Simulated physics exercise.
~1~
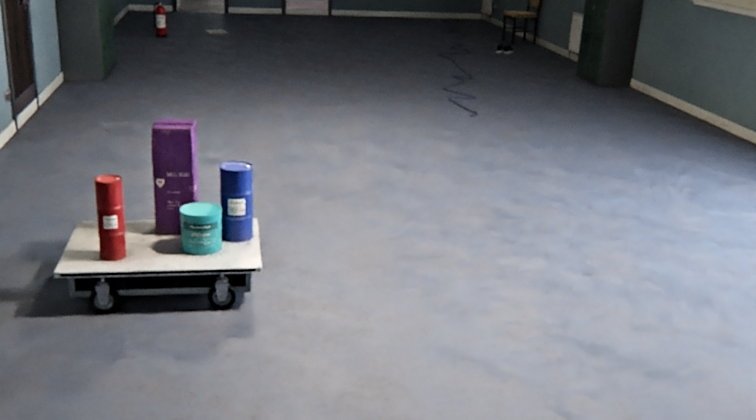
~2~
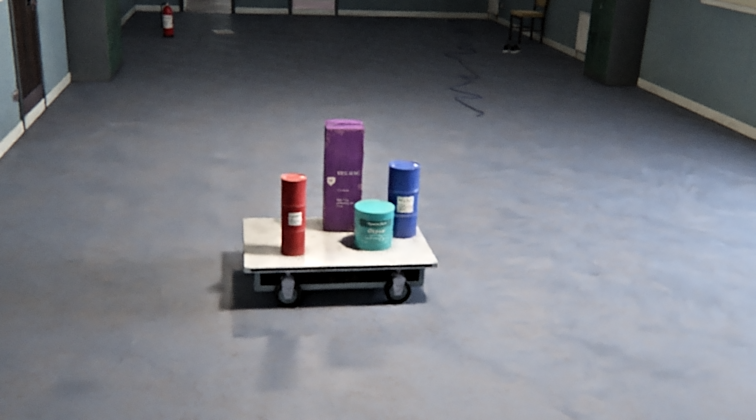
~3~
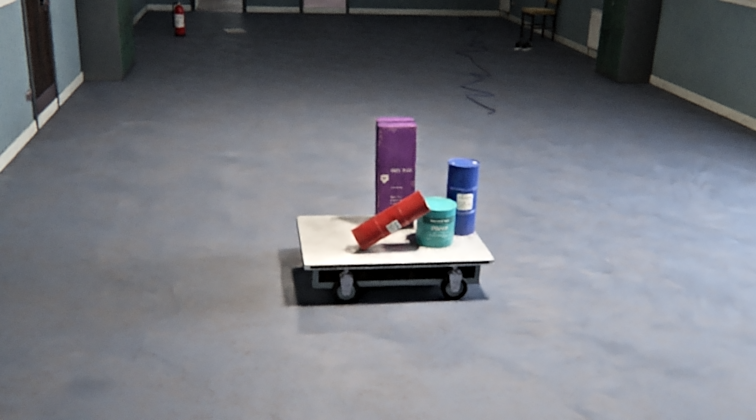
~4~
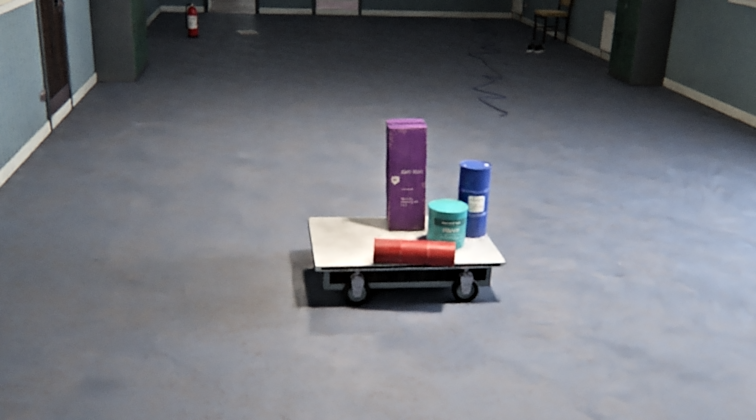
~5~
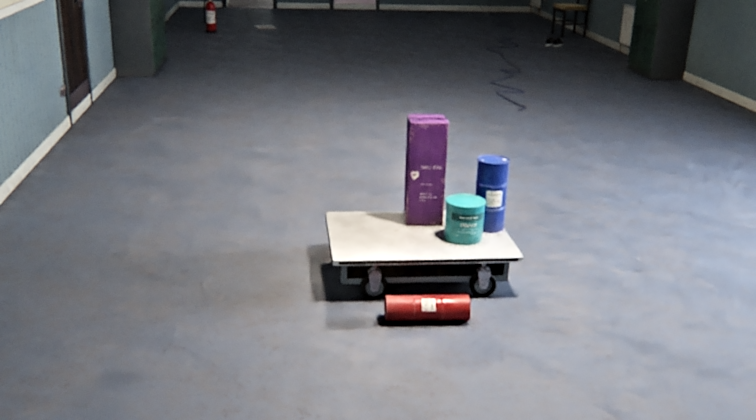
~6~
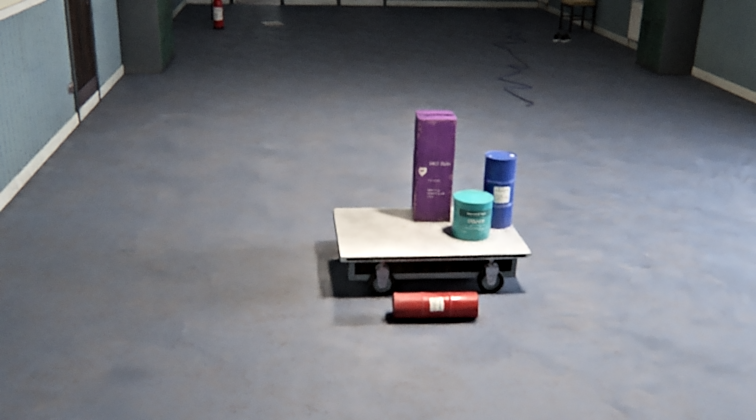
Flat cart rolling right across a gray floor and stopping, its red canister toppling and dropping off the front, other containers staying aboard.
